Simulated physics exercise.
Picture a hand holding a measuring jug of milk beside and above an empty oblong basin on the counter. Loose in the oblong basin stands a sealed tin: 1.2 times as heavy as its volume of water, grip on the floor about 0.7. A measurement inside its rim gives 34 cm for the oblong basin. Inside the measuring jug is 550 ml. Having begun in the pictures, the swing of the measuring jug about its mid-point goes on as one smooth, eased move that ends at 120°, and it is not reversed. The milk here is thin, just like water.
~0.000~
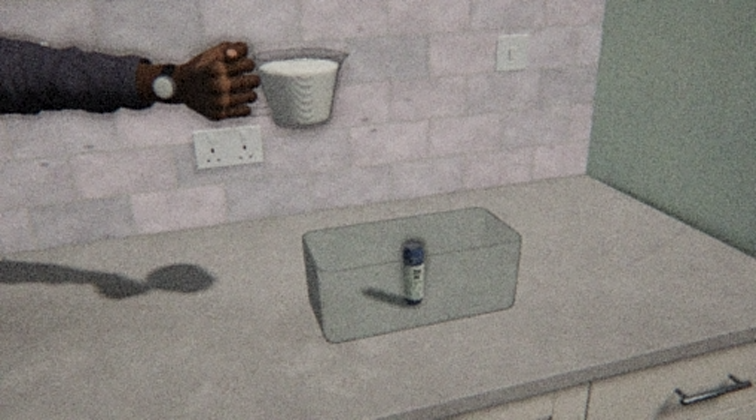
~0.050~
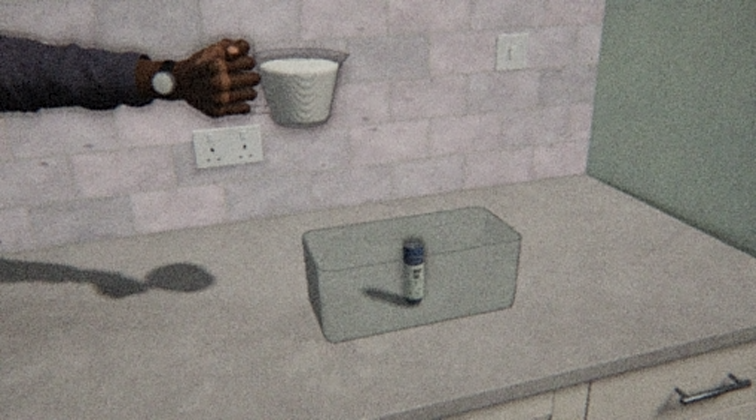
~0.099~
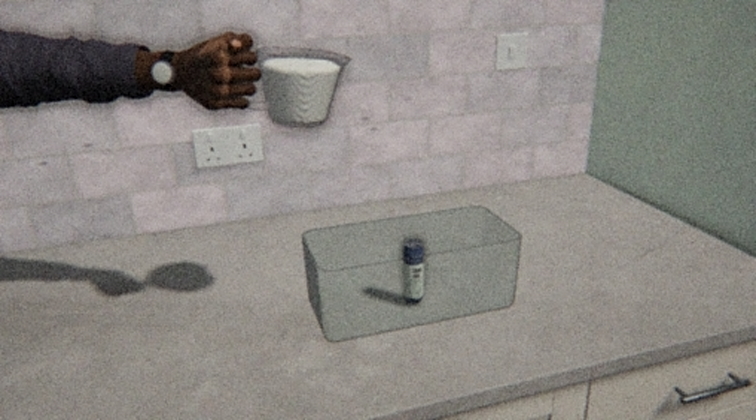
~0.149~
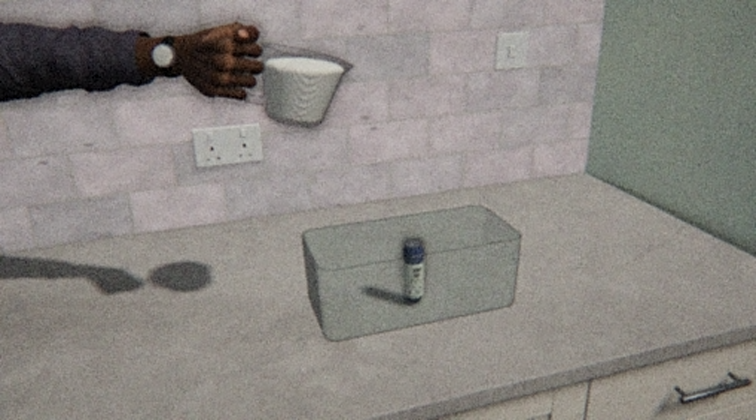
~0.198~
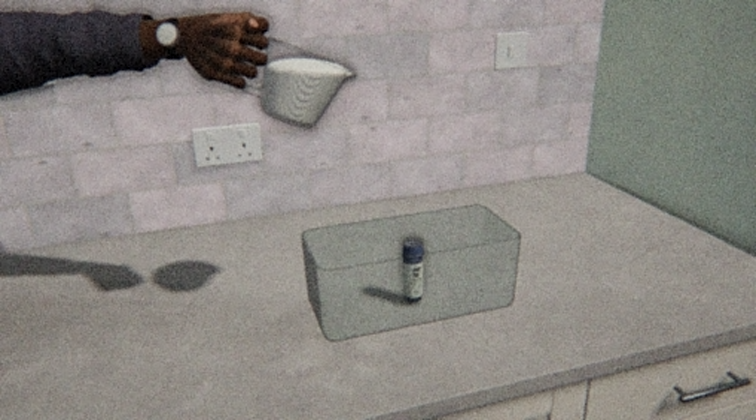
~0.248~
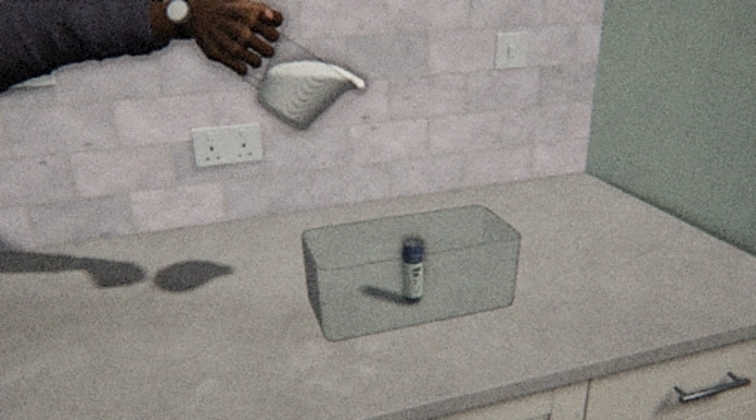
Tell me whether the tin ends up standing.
It fails to stay erect.
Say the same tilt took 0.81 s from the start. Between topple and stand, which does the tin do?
The tin tips over.
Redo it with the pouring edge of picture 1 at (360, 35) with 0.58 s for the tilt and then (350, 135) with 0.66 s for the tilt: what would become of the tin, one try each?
In the first try it comes down; in the second it remains standing.
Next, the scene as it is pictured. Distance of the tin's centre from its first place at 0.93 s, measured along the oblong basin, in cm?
Roughly 8 cm.
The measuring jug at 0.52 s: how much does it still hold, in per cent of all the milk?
Near 22 in a hundred.
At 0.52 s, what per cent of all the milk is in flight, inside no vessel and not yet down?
About 56 per cent.
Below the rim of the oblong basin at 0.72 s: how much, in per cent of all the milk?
About 90 %.
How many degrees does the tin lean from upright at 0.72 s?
The tilt is near 10°.
By 0.52 s the tilt is 108° and 22 per cent is still to pour; the tin stands where it began.
By 0.72 s the tilt is 120° and 0 per cent is still to pour; the tin leans 11°.
By 0.93 s the tilt is 120° and 0 per cent is still to pour; the tin lies on its side.
By 1.16 s the tilt is 120° and 0 per cent is still to pour; the tin lies on its side.
At rest the tin lies on its side.
